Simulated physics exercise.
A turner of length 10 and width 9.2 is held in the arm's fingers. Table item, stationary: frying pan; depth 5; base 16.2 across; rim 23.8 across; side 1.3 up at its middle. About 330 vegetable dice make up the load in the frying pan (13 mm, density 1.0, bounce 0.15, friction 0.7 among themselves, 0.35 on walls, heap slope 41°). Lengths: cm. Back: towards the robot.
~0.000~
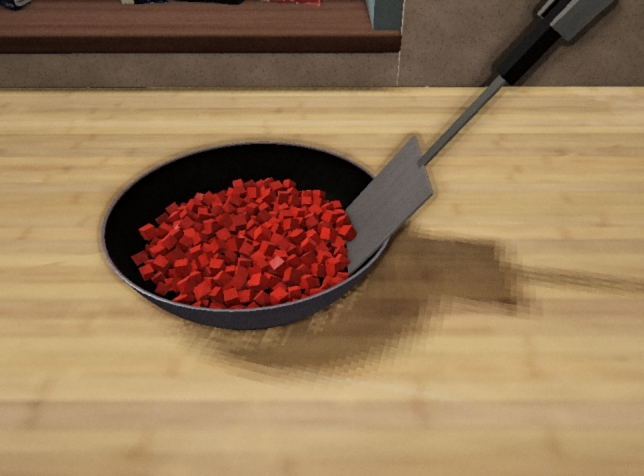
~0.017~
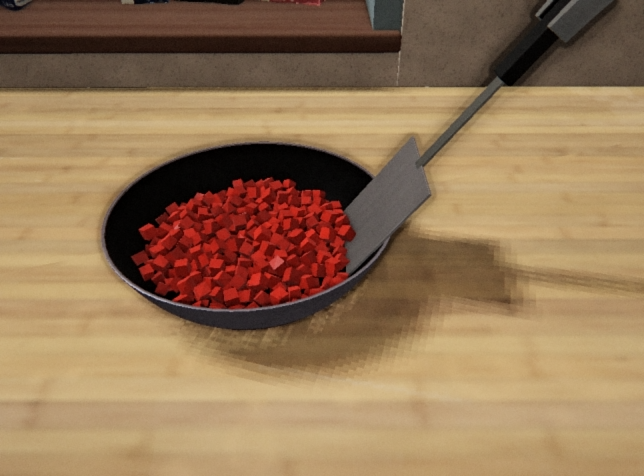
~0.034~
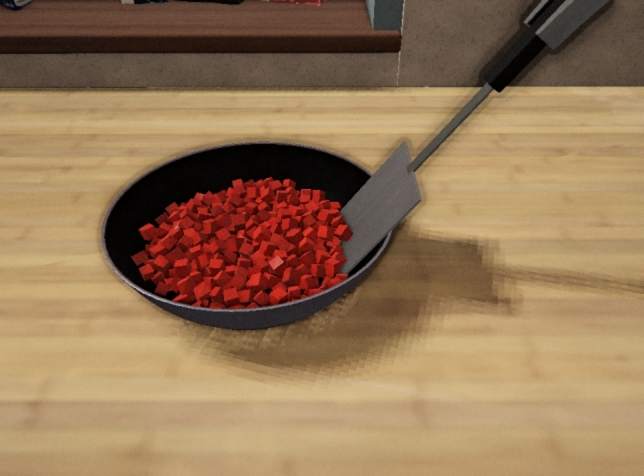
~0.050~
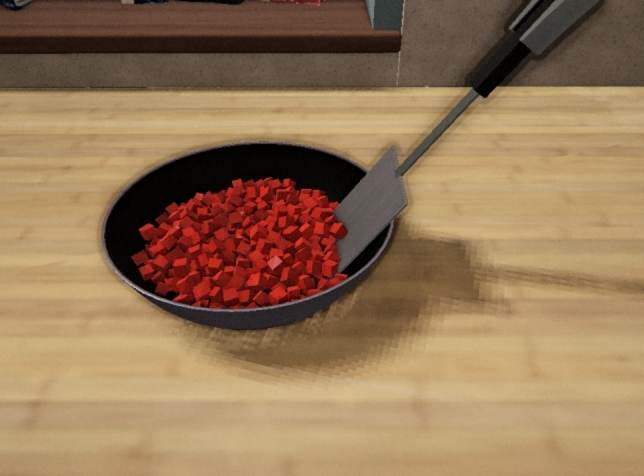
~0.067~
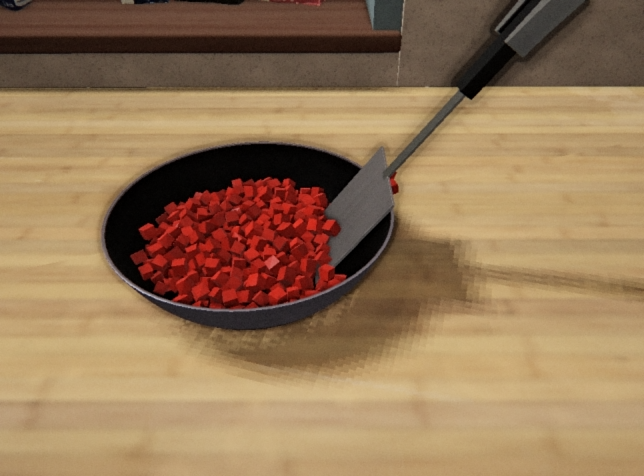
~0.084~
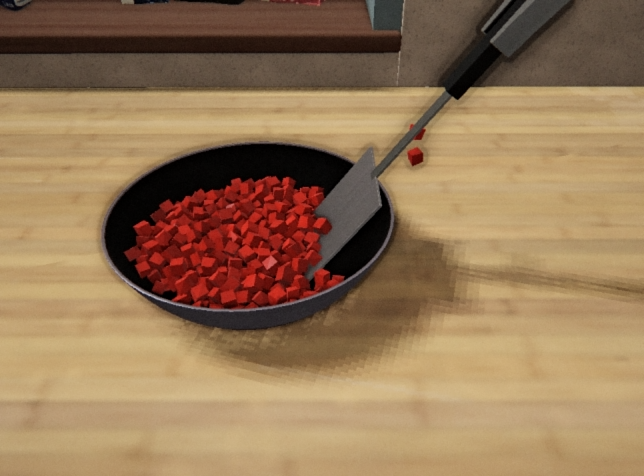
In the video, a metal turner with a black handle moves left into a black frying pan of small red cubes on a wooden surface, nudging the heap leftward, and two cubes pop up beside the blade over the right rim.
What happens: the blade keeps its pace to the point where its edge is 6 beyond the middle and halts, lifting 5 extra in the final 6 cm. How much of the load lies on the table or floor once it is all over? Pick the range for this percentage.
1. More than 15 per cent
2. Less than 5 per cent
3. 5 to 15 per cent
Answer: 3.
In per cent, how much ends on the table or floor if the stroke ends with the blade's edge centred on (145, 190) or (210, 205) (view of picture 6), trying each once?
Some 35 and 0 per cent.
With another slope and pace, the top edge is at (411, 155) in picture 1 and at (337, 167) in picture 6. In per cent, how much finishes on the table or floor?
I'd put it at roughly 25 per cent.
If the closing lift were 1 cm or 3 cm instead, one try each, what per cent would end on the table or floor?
Estimates, in order: 15 % then 15 %.
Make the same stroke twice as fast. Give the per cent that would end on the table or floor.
Some 30 in a hundred.
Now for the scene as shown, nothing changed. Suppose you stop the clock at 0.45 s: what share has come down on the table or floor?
Around 6 %.
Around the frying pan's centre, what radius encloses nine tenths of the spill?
That works out to near 20 cm.
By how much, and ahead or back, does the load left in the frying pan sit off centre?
Forward offset: Roughly 4.5 cm.
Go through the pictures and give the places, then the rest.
The first picture shows turner top edge at (423, 162), sloping 54°; upper third of the load around (254, 237), from x 140 to 350, top at y 185; 330 in the frying pan.
The second picture shows turner top edge at (421, 163), sloping 54°; upper third of the load around (254, 237), from x 140 to 345, top at y 185.
The third picture shows turner top edge at (413, 168), sloping 54°; upper third of the load around (256, 237), from x 140 to 345, top at y 185.
The fourth picture shows turner top edge at (400, 172), sloping 54°; upper third of the load around (258, 237), from x 140 to 370, top at y 185.
The fifth picture shows turner top edge at (388, 173), sloping 54°; upper third of the load around (254, 235), from x 140 to 390, top at y 175.
The sixth picture shows turner top edge at (376, 174), sloping 54°; upper third of the load around (244, 231), from x 135 to 415, top at y 130; 328 in the frying pan, 2 on the blade or in flight.
After 0.15 s, sloping 54°, highest piece 25 above the table; 328 in the frying pan, 2 on the blade or in flight.
After 0.21 s, sloping 54°, highest piece 34 above the table; 323 in the frying pan, 7 on the blade or in flight.
After 0.45 s, sloping 54°, highest piece 33 above the table; 304 in the frying pan, 21 on the table or floor, 5 on the blade or in flight.
After 1.50 s, sloping 54°, highest piece 7 above the table; 304 in the frying pan, 26 on the table or floor.
At rest, 304 in the frying pan, 26 on the table or floor. That is 8 % on the table or floor.
